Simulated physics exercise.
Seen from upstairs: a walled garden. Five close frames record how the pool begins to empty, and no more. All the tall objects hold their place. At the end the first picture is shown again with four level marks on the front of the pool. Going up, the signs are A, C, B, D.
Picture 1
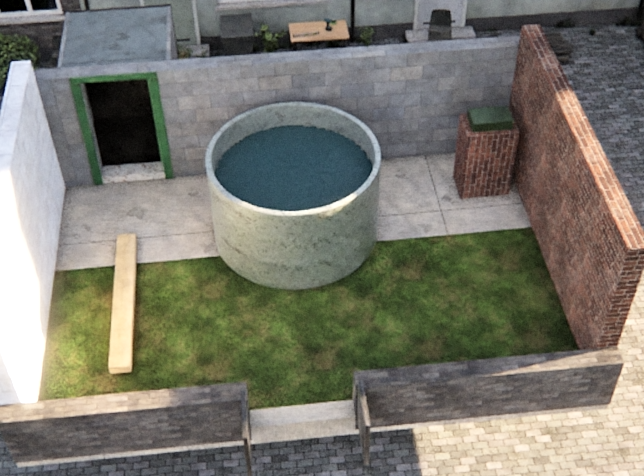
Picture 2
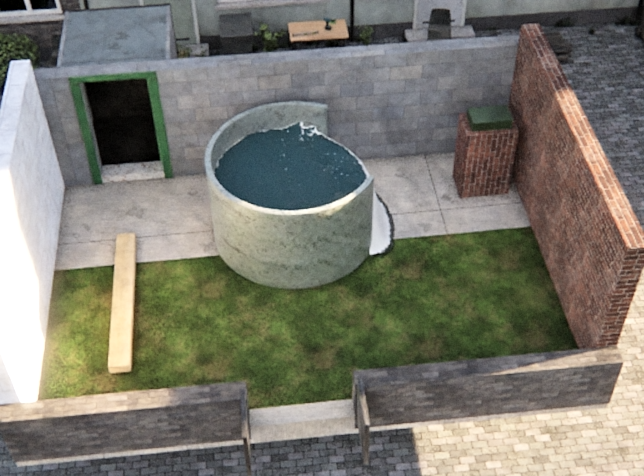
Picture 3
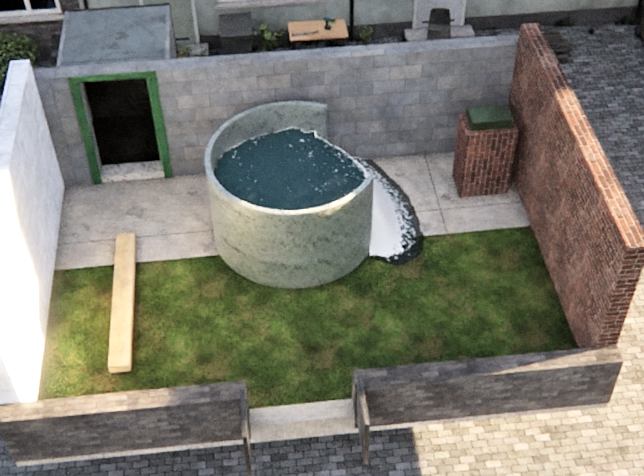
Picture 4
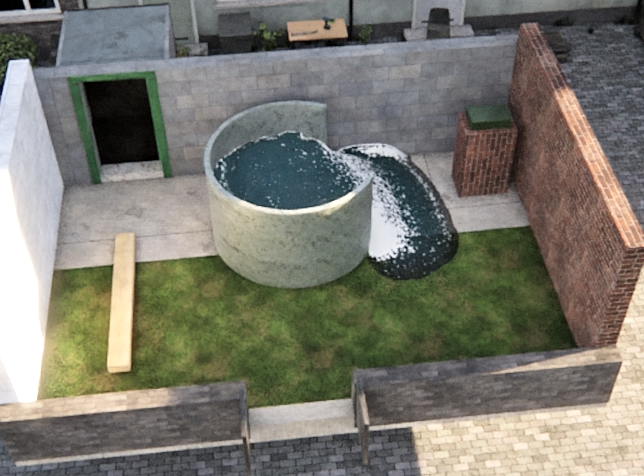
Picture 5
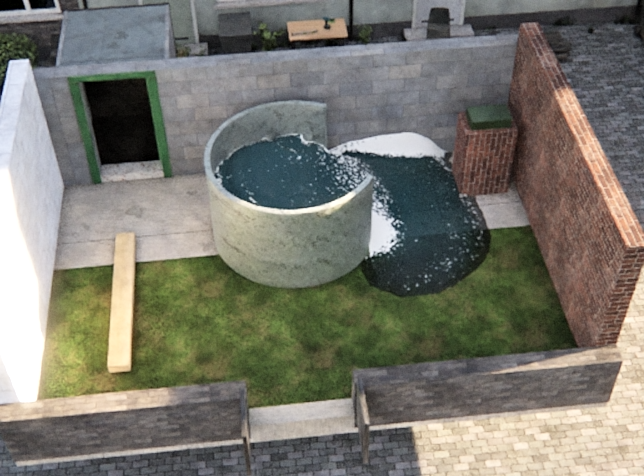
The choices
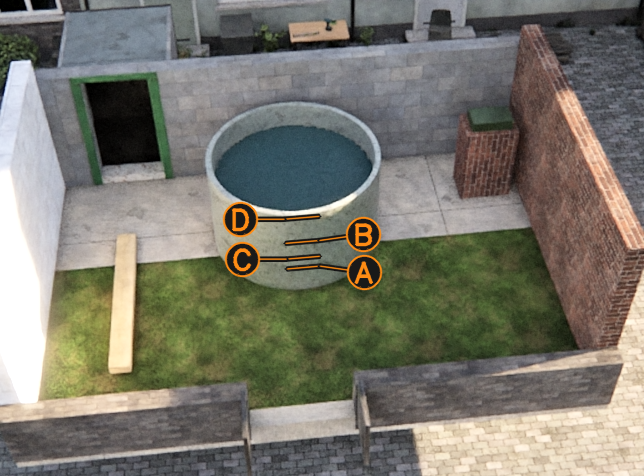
In this clip, a round stone pool stands in a walled garden with a green-framed doorway; a gap appears in the pool's right side, and foaming water pours out, spreading rightward across the paving and onto the grass.
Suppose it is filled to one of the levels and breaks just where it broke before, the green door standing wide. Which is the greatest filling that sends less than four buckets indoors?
The answer is line B.
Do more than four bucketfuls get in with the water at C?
No.
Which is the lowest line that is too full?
That is line D.
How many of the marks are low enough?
Three of them.
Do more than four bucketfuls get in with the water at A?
No, that is safe.
On the marked copy, A at (303, 267); B at (302, 241); C at (303, 257); D at (301, 217); from the bottom up A, C, B, D.
For line A, nothing gets over.
For line B, a bucket or two gets in.
For line C, nothing gets over.
For line D, about 14 bucketfuls get in.
